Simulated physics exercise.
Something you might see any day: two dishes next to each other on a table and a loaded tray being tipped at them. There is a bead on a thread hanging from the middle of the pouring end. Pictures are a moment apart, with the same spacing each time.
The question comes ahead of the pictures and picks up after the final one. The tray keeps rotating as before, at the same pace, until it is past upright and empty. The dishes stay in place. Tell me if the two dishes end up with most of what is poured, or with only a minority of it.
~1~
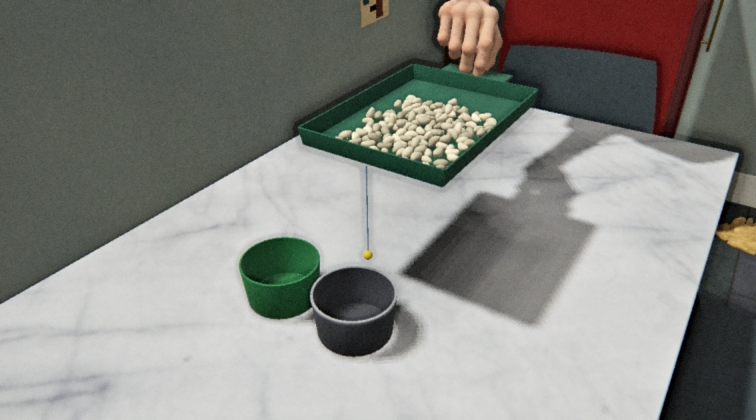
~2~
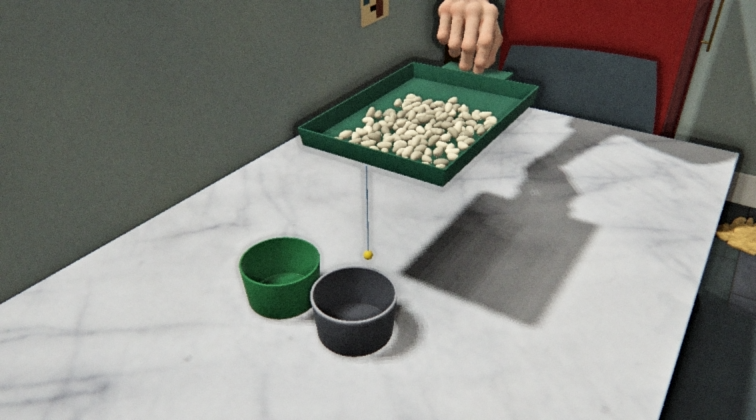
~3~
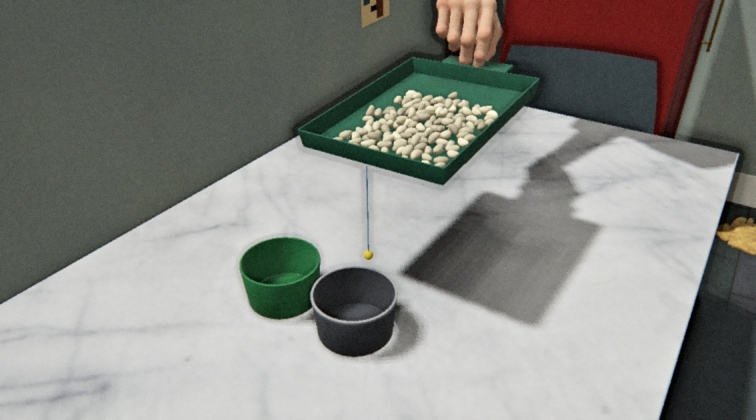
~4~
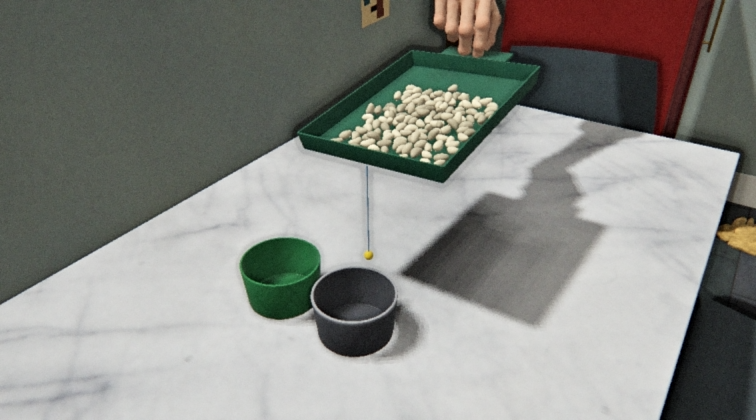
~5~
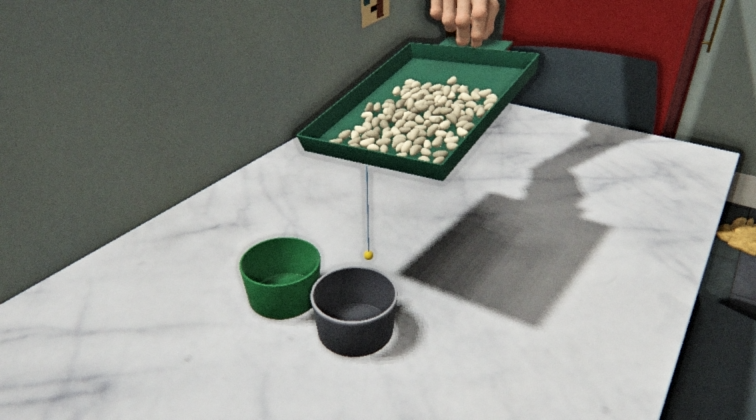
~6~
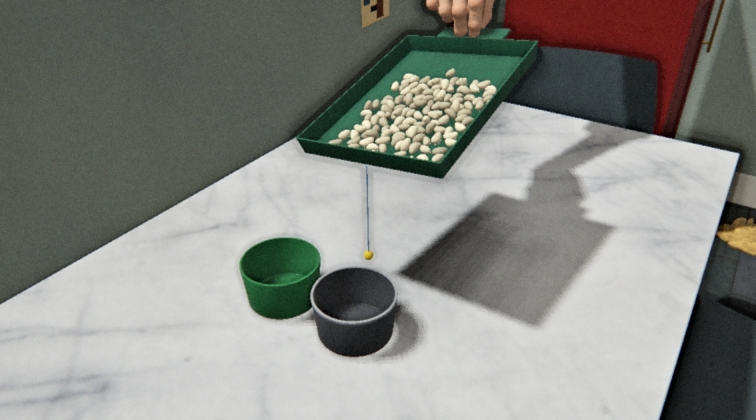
Most of it.
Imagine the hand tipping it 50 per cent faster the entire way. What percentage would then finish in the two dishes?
Share: Roughly 60%.
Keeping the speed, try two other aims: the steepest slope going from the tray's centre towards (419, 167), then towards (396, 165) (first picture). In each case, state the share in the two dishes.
30 per cent, then 40 per cent.
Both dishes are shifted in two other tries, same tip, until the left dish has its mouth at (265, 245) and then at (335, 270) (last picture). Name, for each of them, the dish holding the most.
Trial one goes to the one to the right, trial two to the one to the left.
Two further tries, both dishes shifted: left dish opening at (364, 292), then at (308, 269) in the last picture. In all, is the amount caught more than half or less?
Taking the tries in order: A minor share, followed by a major share.
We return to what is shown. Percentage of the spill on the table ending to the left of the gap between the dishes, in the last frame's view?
Around 40 %.
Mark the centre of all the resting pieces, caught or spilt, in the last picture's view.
Resting centre, last frame: Roughly (296, 292).
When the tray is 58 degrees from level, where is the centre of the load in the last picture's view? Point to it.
Near (367, 108).
Soon, tray tipped steeply; nearly all on the tray; a stray few in the air.
A while on, tray tipped right over; nearly all on the tray; a stray few in the left dish; a stray few in the air.
Towards the end, tray tipped past a quarter turn; about a quarter in the right dish; about half in the left dish; about a third outside both.
Finally, tray tipped past a quarter turn; about a quarter in the right dish; about half in the left dish; about a third outside both.
